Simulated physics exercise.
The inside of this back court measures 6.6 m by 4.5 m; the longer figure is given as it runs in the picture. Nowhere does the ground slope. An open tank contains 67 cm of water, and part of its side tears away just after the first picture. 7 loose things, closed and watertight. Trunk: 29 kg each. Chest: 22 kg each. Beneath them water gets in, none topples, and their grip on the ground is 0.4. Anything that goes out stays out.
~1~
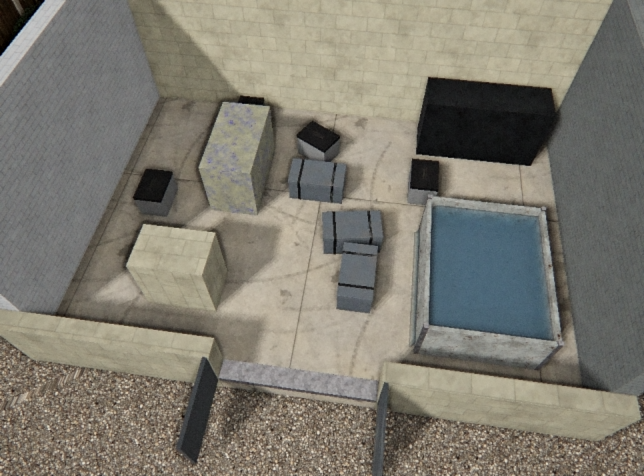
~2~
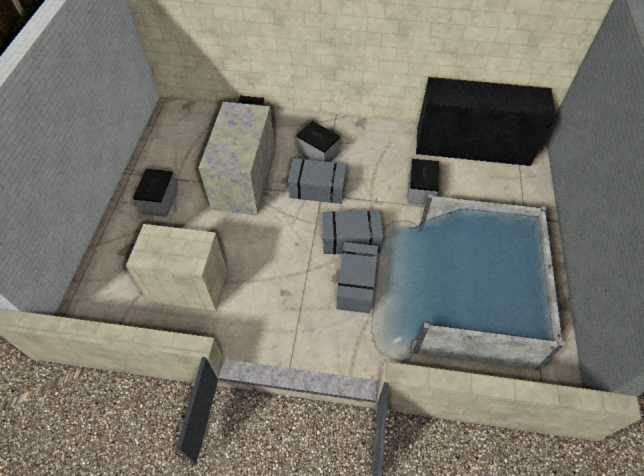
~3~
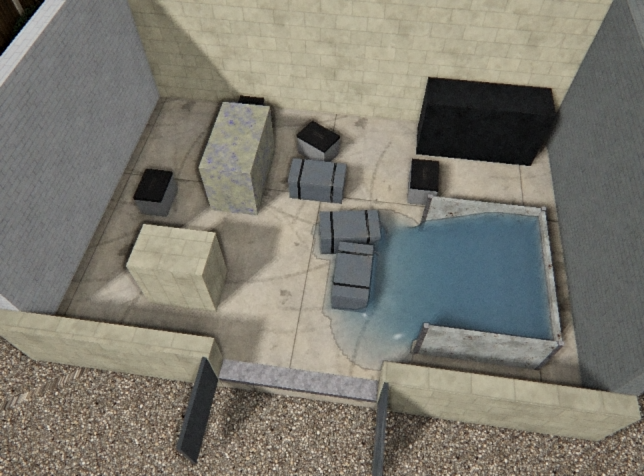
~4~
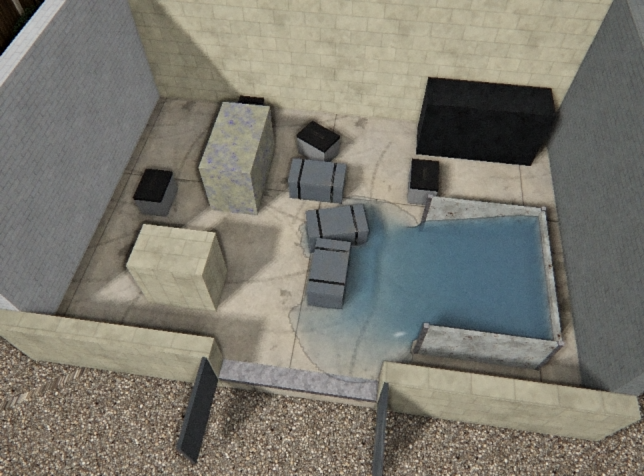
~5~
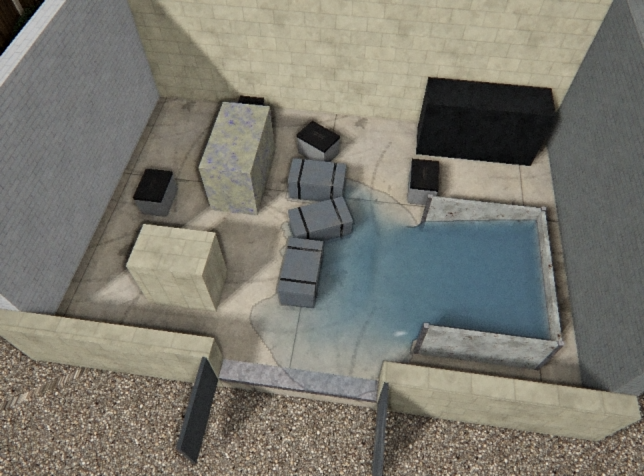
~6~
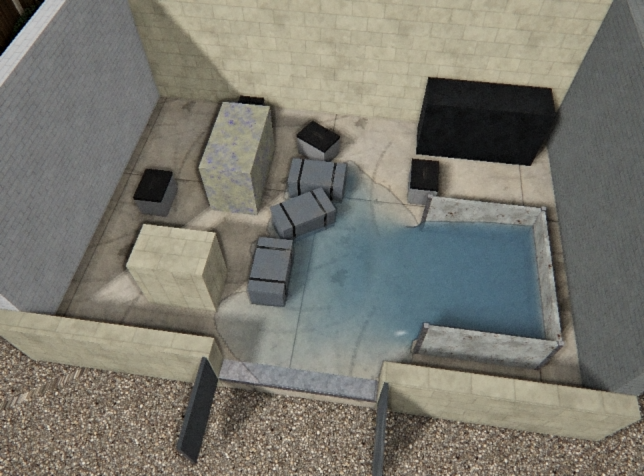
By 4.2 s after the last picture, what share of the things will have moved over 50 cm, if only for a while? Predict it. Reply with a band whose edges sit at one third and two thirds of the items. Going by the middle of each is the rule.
Band: Two thirds or above.
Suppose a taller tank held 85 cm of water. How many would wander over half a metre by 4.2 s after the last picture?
Count: 5.
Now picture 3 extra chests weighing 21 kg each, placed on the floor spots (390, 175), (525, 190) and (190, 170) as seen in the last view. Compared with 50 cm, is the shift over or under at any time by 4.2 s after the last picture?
Check, in order - not exceeded, not exceeded, not exceeded.
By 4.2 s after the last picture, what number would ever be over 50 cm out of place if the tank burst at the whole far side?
Result: 4.
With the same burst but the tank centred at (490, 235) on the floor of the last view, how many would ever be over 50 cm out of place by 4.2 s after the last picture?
So the tally would be 7.
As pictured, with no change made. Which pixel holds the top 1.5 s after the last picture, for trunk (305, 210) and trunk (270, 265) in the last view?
About (269, 200) for the first and (239, 261) for the second.
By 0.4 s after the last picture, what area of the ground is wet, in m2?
Some 12.0 m2 of it.
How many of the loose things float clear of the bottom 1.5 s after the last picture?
Count at that moment: 2.
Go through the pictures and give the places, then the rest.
A trunk at (358, 270), on the bottom; a trunk at (352, 224), on the bottom; water covers 2.5 m2; 0 of 7 have shifted, in the first frame.
A trunk at (358, 270) rests on the ground; a trunk at (352, 224) rests on the ground; water covers 3.5 m2; 0 of 7 have shifted, in the second frame.
A trunk at (353, 269), on the bottom, 6 cm from its start; a trunk at (350, 224) rests on the ground, 3 cm from its start; water covers 4.3 m2; 1 of 7 have shifted, in the third frame.
A trunk at (330, 266) rests on the ground, 36 cm from its start; a trunk at (337, 220) rests on the ground, 22 cm from its start; water covers 5.6 m2; 2 of 7 have shifted, in the fourth frame.
A trunk at (301, 265) rests on the ground, 72 cm from its start; a trunk at (320, 215) rests on the ground, 46 cm from its start; 7.2 m2 under water; 2 of 7 have shifted, in the fifth frame.
A trunk at (271, 264), on the bottom, 112 cm from its start; a trunk at (303, 208) rests on the ground, 73 cm from its start; water covers 8.6 m2; 2 of 7 have shifted, in the sixth frame.
Then, 0.4 s after the last picture 2 of 7 are over 50 cm from their spots; 0 afloat.
Then, 1.5 s after the last picture 4 of 7 are over 50 cm from their spots; 2 afloat.
Then, 2.8 s after the last picture 5 of 7 are over 50 cm from their spots; 3 afloat.
Then, 4.2 s after the last picture 5 of 7 are over 50 cm from their spots, and 5 have been at some point; 5 afloat.
